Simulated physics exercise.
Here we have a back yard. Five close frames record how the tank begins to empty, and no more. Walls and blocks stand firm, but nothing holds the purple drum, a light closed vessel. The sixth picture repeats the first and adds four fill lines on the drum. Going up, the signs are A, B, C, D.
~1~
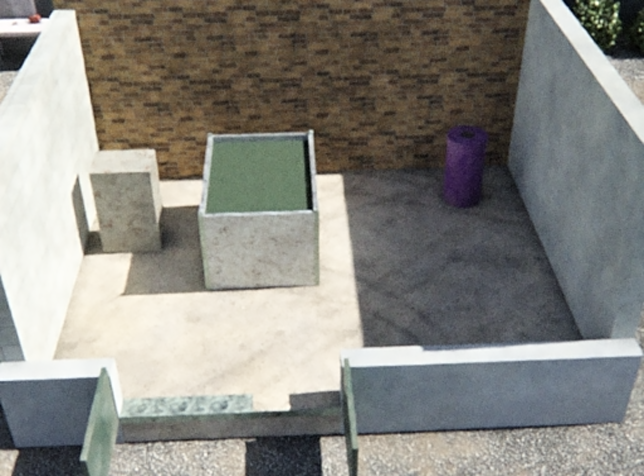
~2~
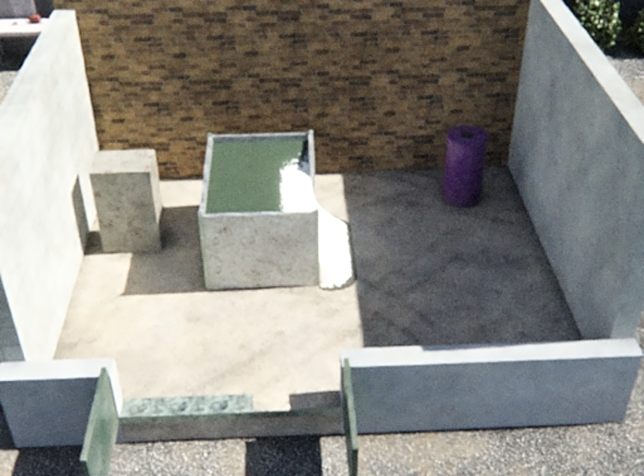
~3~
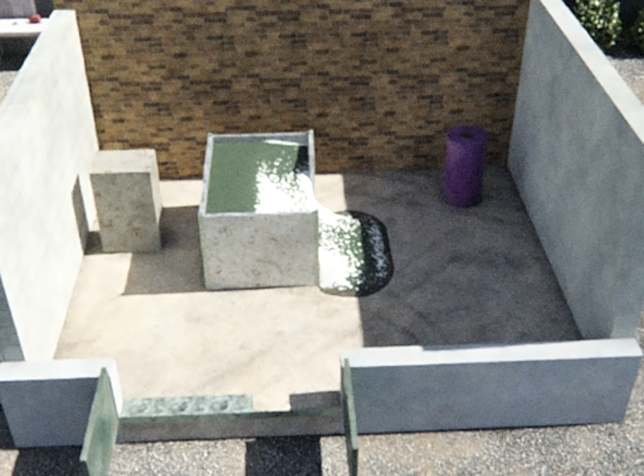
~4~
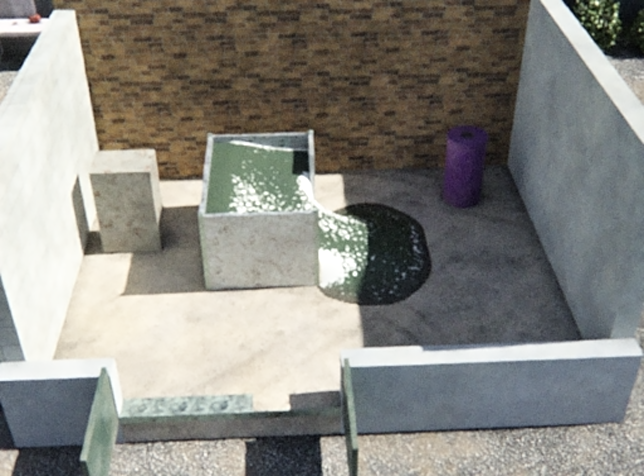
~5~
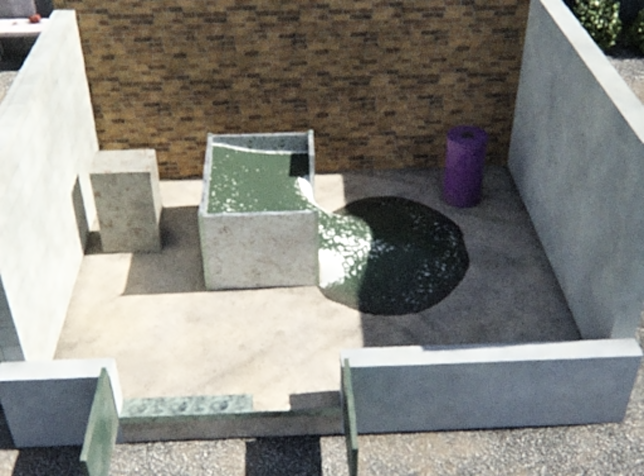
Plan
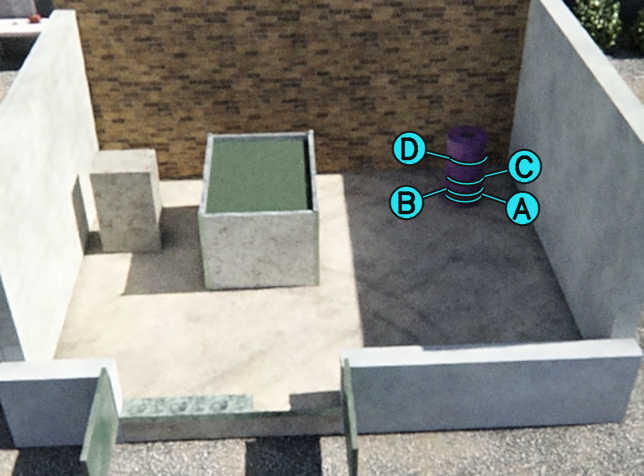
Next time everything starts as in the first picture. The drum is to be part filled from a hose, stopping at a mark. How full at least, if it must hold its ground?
Use line C.
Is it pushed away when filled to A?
Yes, it does.
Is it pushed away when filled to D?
No.
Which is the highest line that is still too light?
Here it is line B.
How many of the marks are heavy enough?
Two.
On the marked copy, A at (466, 201); B at (467, 195); C at (468, 183); D at (470, 164); from the bottom up A, B, C, D.
Choosing A, it is pushed about 9 times its own width away.
Choosing B, it is pushed about its own width away.
Choosing C, it does not move.
Choosing D, it does not move.
